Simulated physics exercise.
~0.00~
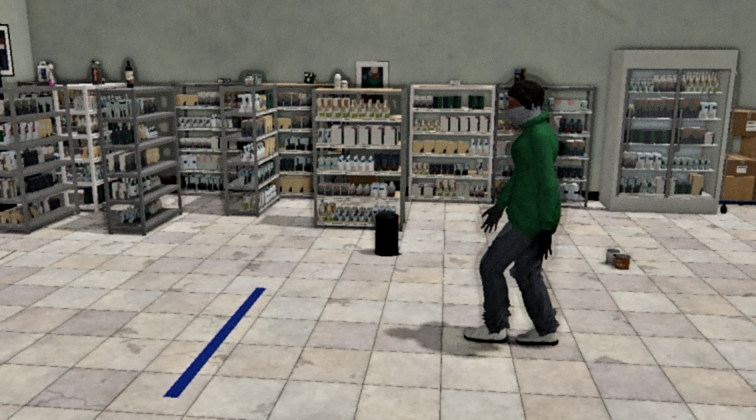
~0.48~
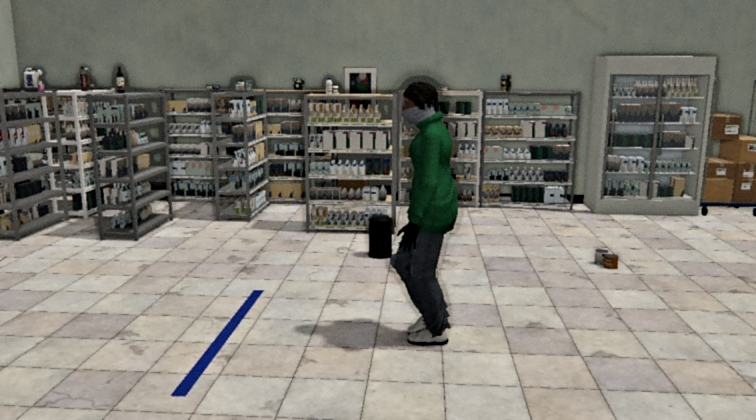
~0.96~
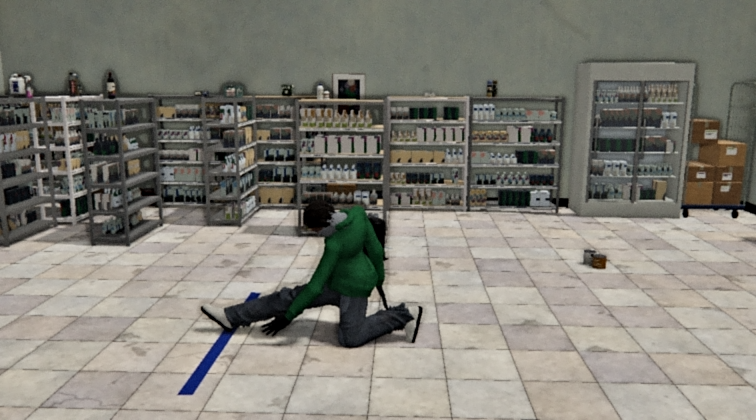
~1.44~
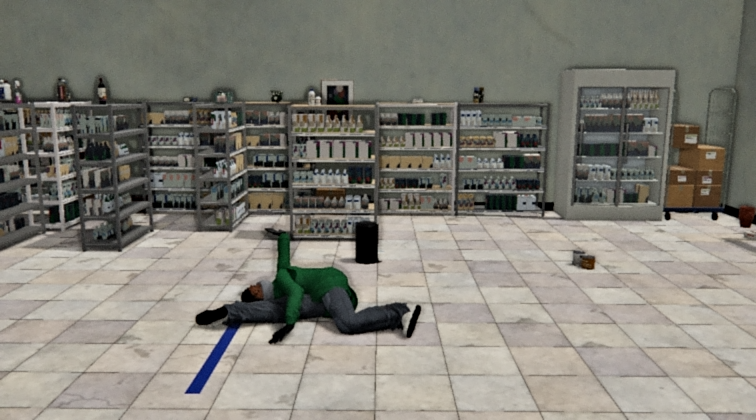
A person in a green jacket, dark trousers and a face covering walks left across a pale tiled floor toward a strip of blue tape, in a room lined with stocked shelves and a glass-fronted cabinet. The view drifts slightly sideways as the walker passes a black bin. Then the legs give way and the body drops low, one leg stretched toward the tape and a hand reaching down to the floor. The person slumps forward and ends sprawled on the tiles, one arm flung out, with the head, chest and hips short of the tape.
